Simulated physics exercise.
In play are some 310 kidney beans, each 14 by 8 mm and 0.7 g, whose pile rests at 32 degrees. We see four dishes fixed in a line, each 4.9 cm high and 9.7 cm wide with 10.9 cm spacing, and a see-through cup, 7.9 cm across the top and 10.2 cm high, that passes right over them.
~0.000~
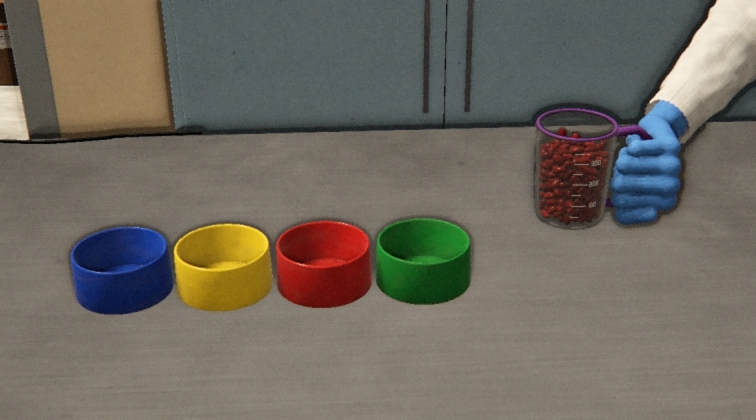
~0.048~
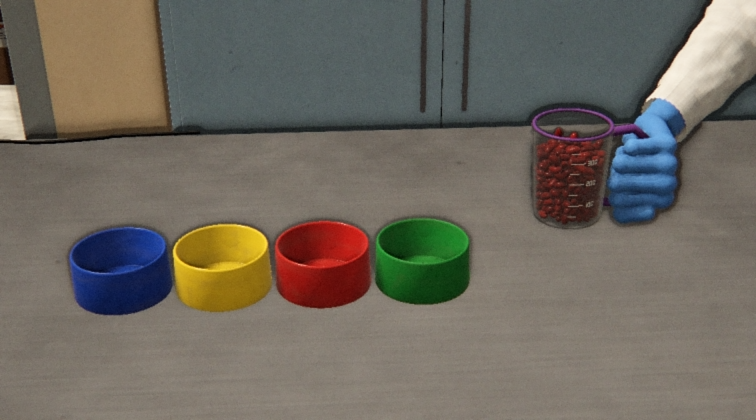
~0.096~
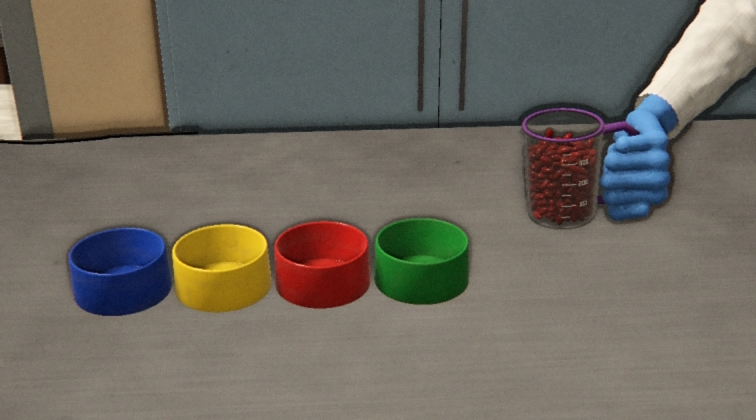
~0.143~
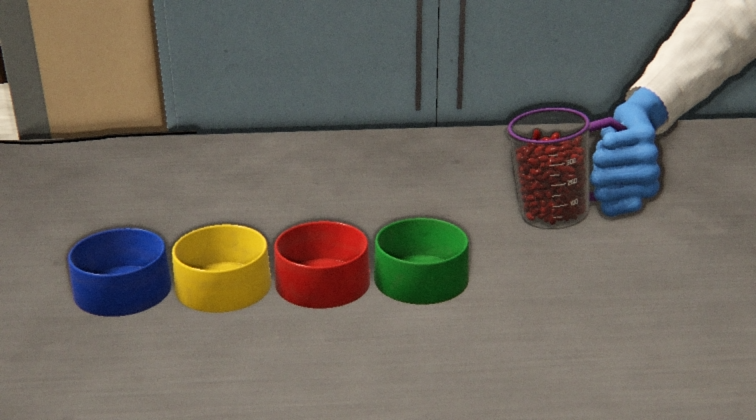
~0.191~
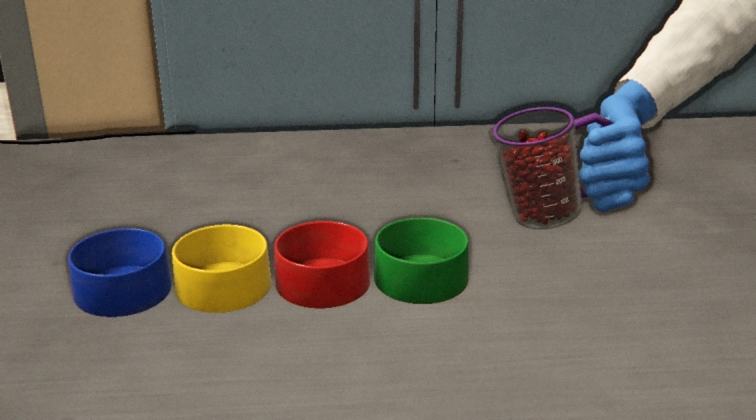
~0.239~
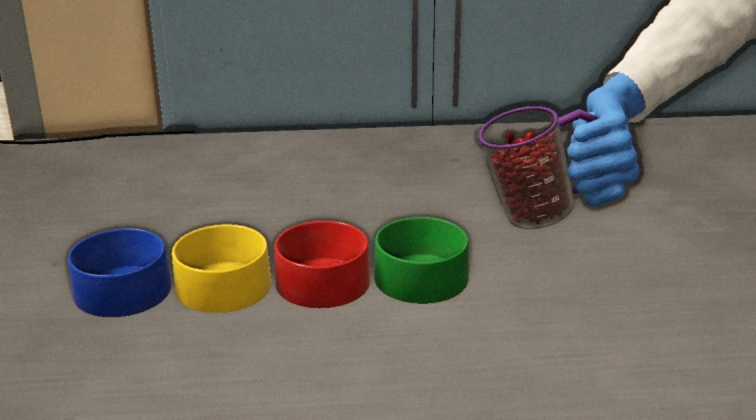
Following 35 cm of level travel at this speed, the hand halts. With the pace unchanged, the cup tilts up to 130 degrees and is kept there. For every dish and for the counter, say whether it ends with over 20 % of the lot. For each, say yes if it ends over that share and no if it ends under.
Red dish - no, blue dish - no, green dish - no, yellow dish - yes, counter - no.
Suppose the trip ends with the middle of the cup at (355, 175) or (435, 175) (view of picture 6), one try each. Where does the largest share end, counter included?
Red; green.
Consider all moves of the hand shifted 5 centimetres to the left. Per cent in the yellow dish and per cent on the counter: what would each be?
The yellow one would get 40 and the counter 20.
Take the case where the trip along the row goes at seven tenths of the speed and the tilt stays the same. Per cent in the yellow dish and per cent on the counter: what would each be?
Yellow 0, counter 10.
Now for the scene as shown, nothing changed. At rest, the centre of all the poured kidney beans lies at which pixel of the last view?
Approximately (214, 267) in the last view.
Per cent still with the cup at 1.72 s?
It comes out close to 0 per cent.
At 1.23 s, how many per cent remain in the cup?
Reading: Approx. 80 %.
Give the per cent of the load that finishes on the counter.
About 10 %.
After 0.84 s, tilt 76 degrees; cup holds 100 %.
After 1.23 s, tilt 113 degrees; cup holds 80 %, yellow 15 %.
Then, at 1.72 s, tilt 130 degrees; cup holds 0 %, yellow 90 %.
At rest (2.6 s), red 0 %, blue 0 %, green 0 %, yellow 90 %, counter 10 %.
